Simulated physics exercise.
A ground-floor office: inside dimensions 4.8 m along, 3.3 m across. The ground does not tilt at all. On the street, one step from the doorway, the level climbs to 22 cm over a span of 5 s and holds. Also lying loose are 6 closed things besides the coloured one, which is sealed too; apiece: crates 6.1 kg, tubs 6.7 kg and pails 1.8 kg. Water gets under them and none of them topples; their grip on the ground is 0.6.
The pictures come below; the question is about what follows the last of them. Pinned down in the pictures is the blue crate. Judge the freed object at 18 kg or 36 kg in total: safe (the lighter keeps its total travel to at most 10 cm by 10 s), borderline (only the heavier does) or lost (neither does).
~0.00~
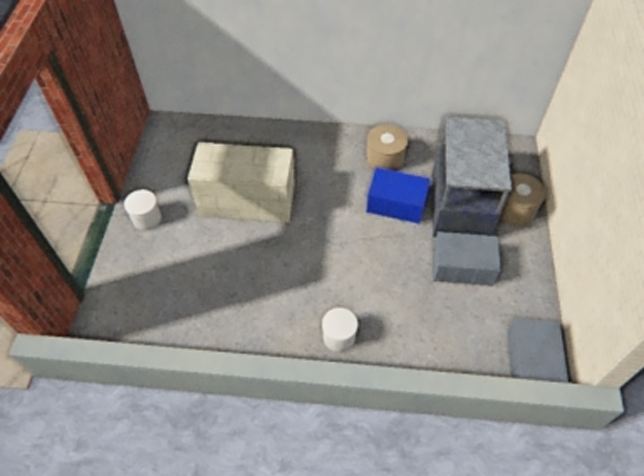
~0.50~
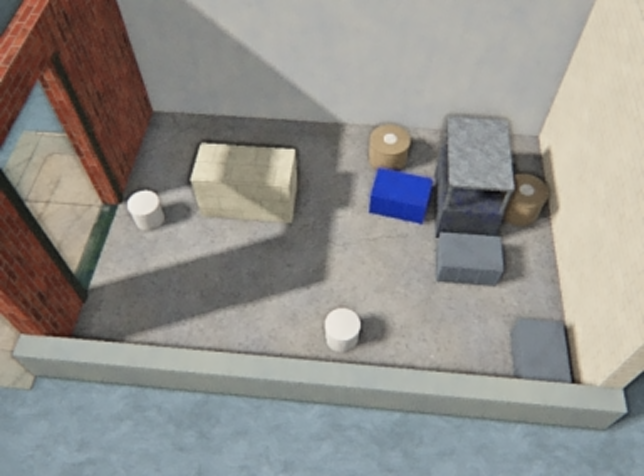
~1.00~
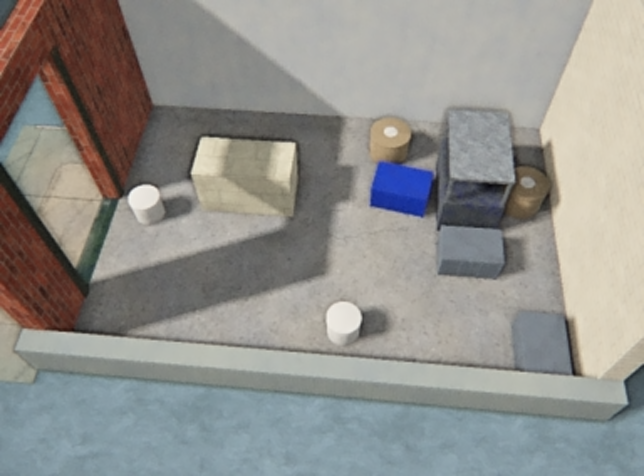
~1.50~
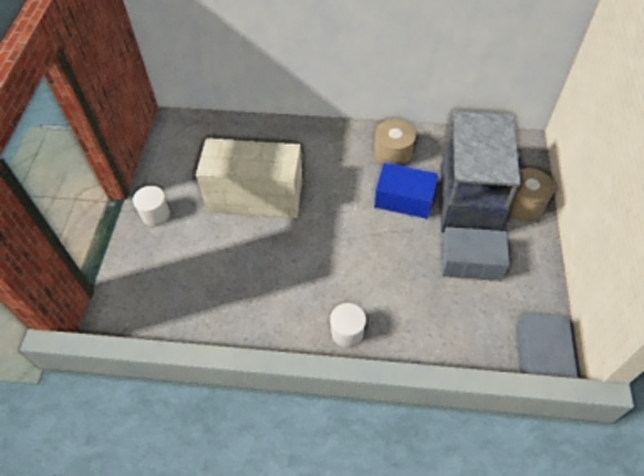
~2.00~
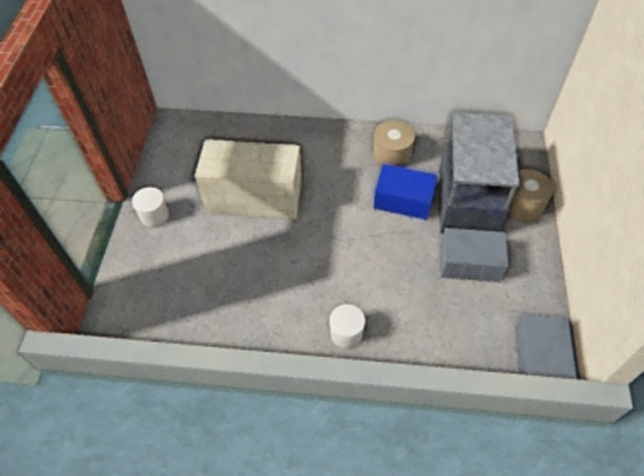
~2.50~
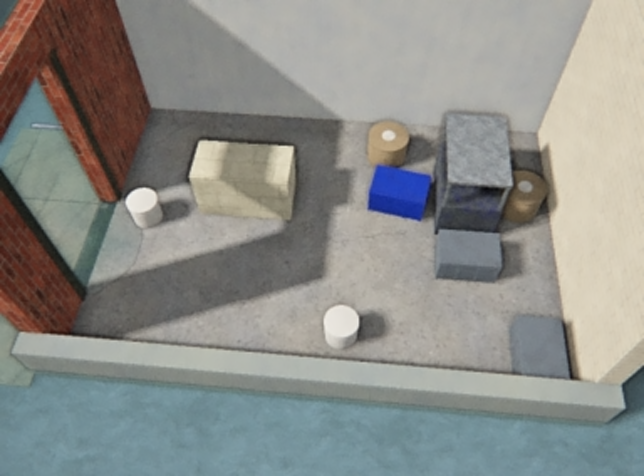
It will manage with the smaller ballast.
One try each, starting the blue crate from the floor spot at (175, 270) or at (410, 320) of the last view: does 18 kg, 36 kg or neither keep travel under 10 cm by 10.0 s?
The first try gives success with heavier only; the second gives success with heavier only.
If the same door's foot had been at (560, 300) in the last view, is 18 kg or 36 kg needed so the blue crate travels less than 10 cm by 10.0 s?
With that change, the lighter one suffices.
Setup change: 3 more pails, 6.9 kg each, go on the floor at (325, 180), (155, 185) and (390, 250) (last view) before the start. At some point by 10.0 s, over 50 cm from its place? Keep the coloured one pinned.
Listed in turn, they go beneath the bar, beneath the bar, over the bar.
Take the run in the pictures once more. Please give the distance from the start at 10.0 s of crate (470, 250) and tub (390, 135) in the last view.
They've ended up 140 cm and 0 cm away, in that order.
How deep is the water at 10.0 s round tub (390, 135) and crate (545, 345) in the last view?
Depth approx. 3 cm / 15 cm.
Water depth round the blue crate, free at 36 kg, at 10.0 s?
Depth: Approx. 5 cm.
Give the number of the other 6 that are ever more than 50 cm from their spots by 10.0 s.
That adds up to 4.
After 3.5 s the blue crate would be 0 cm from its start with 18 kg and 0 cm from its start with 36 kg; 0 cm of water round it then.
After 4.5 s the blue crate would be 0 cm from its start with 18 kg and 0 cm from its start with 36 kg; 0 cm of water round it then.
After 7.0 s the blue crate would be 0 cm from its start with 18 kg and 0 cm from its start with 36 kg; 4 cm of water round it then.
After 10.0 s the blue crate would be 0 cm from its start with 18 kg and 0 cm from its start with 36 kg; 5 cm of water round it then.
